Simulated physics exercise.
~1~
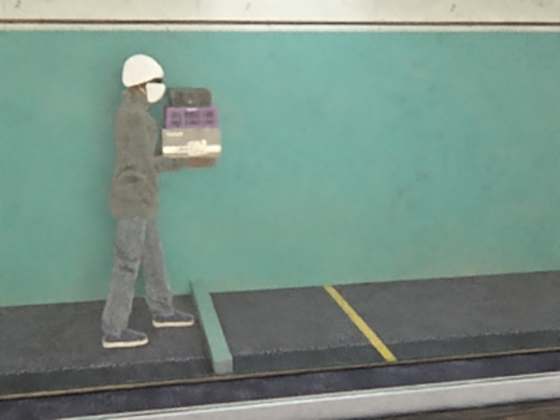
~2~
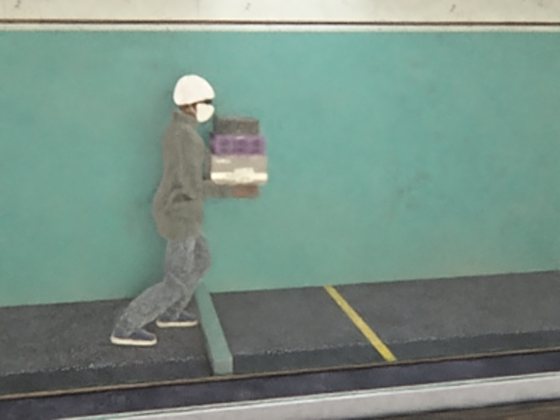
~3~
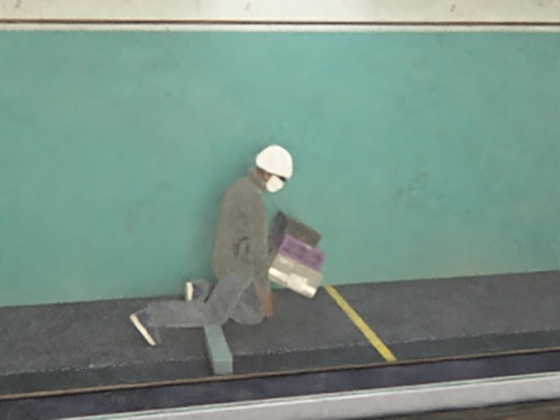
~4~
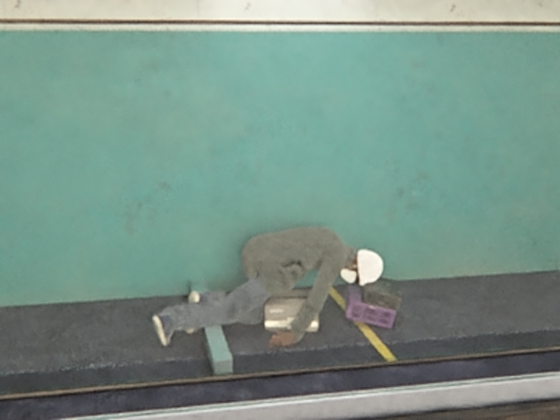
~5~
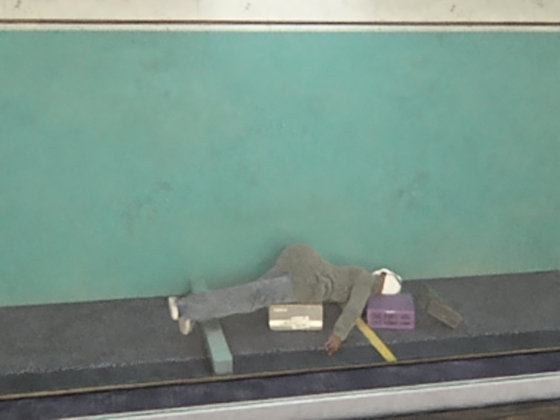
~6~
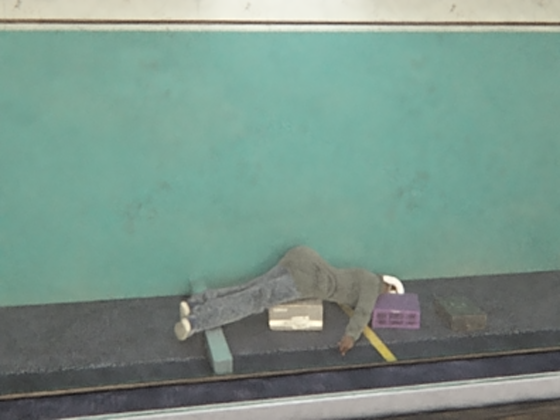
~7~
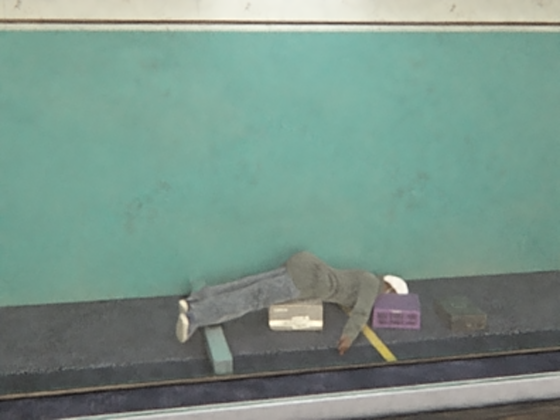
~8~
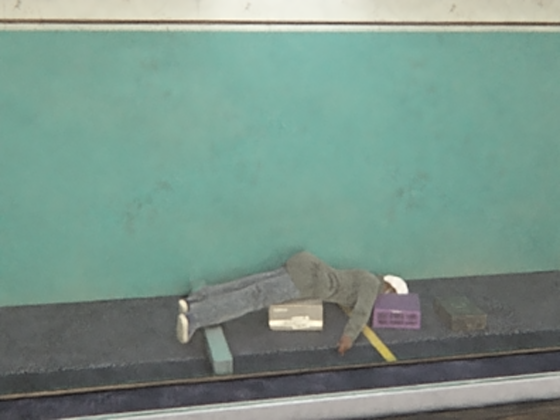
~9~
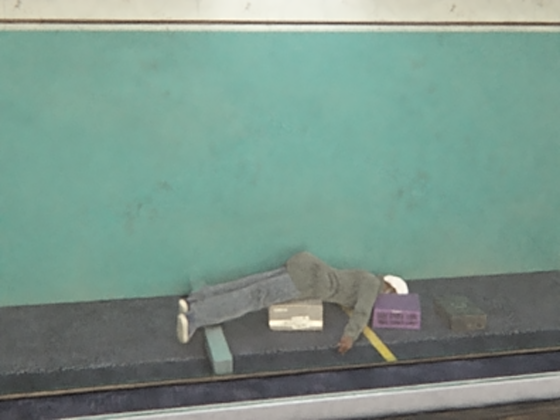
On a grey walkway, a courier carrying three boxes trips over a rail, falls and lies still.
